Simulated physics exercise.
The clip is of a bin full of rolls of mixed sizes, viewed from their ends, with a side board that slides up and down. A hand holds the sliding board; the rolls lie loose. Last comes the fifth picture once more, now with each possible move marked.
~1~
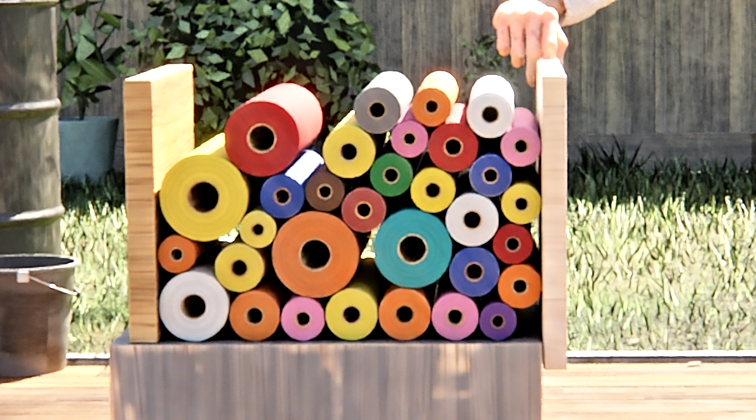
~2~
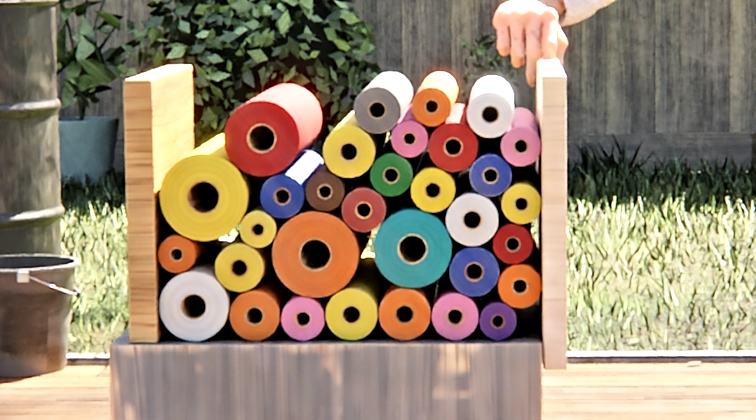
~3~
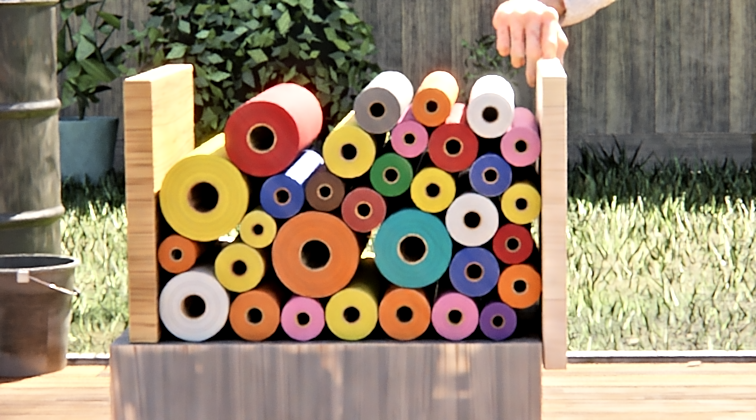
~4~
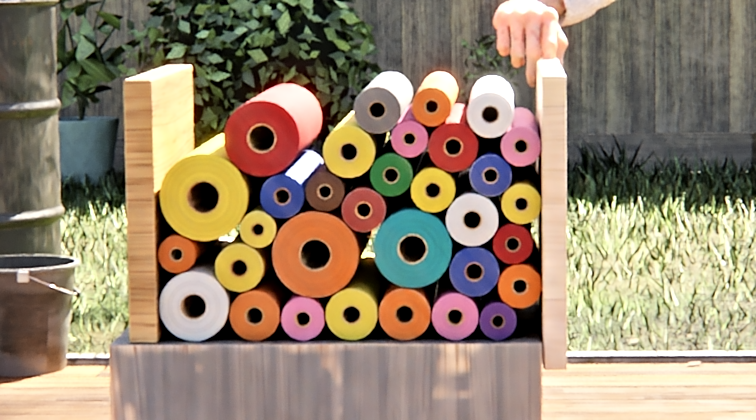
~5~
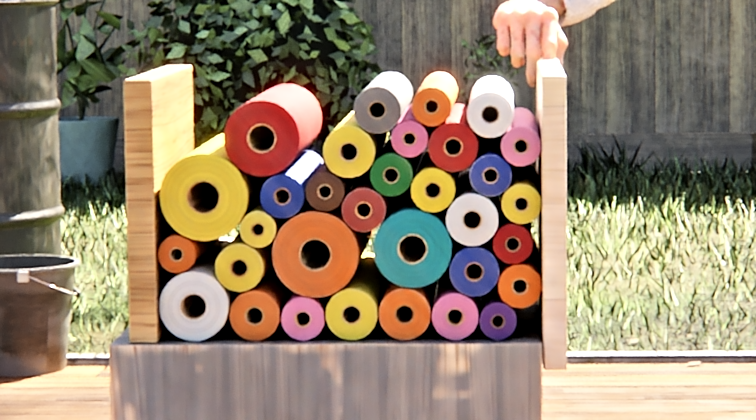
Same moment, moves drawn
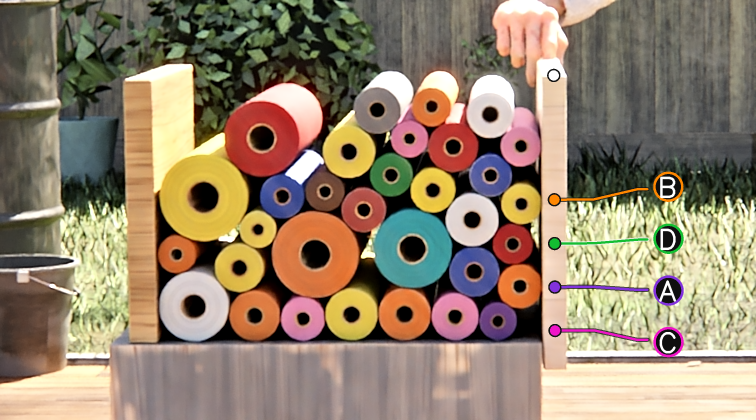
Colourful rolls lie stacked in a wooden bin, motionless, while a hand holds the right board.
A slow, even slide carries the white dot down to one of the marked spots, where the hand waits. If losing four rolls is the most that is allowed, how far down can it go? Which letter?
Mark B is as low as it can go.
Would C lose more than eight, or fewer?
At C, more than eight.
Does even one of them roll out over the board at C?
Yes, at C.
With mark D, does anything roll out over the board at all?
Yes, at D.
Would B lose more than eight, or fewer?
At B, fewer than eight.
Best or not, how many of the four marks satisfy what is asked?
One of them.
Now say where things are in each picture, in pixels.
In the first picture, a yellow roll (204, 196); a red roll (453, 146); a grey roll (377, 110).
In the second picture, a grey roll (377, 110); side board (551, 202).
In the third picture, a white roll (194, 306); a pink roll (455, 316).
In the fourth picture, an orange roll (316, 254); a red roll (364, 210).
In the fifth picture, a yellow roll (204, 196); a red roll (453, 146); a grey roll (377, 110).
On the marked copy, A at (555, 287); B at (555, 200); C at (556, 330); D at (555, 244); the white dot at (554, 75).
Following B. Soon after the start, top of the board (542, 139).
Later, top of the board (542, 199).
In the end, top of the board (542, 199), two out over the board.
As for the rest, A more than four out over the board; C more than four out over the board; D more than four out over the board.
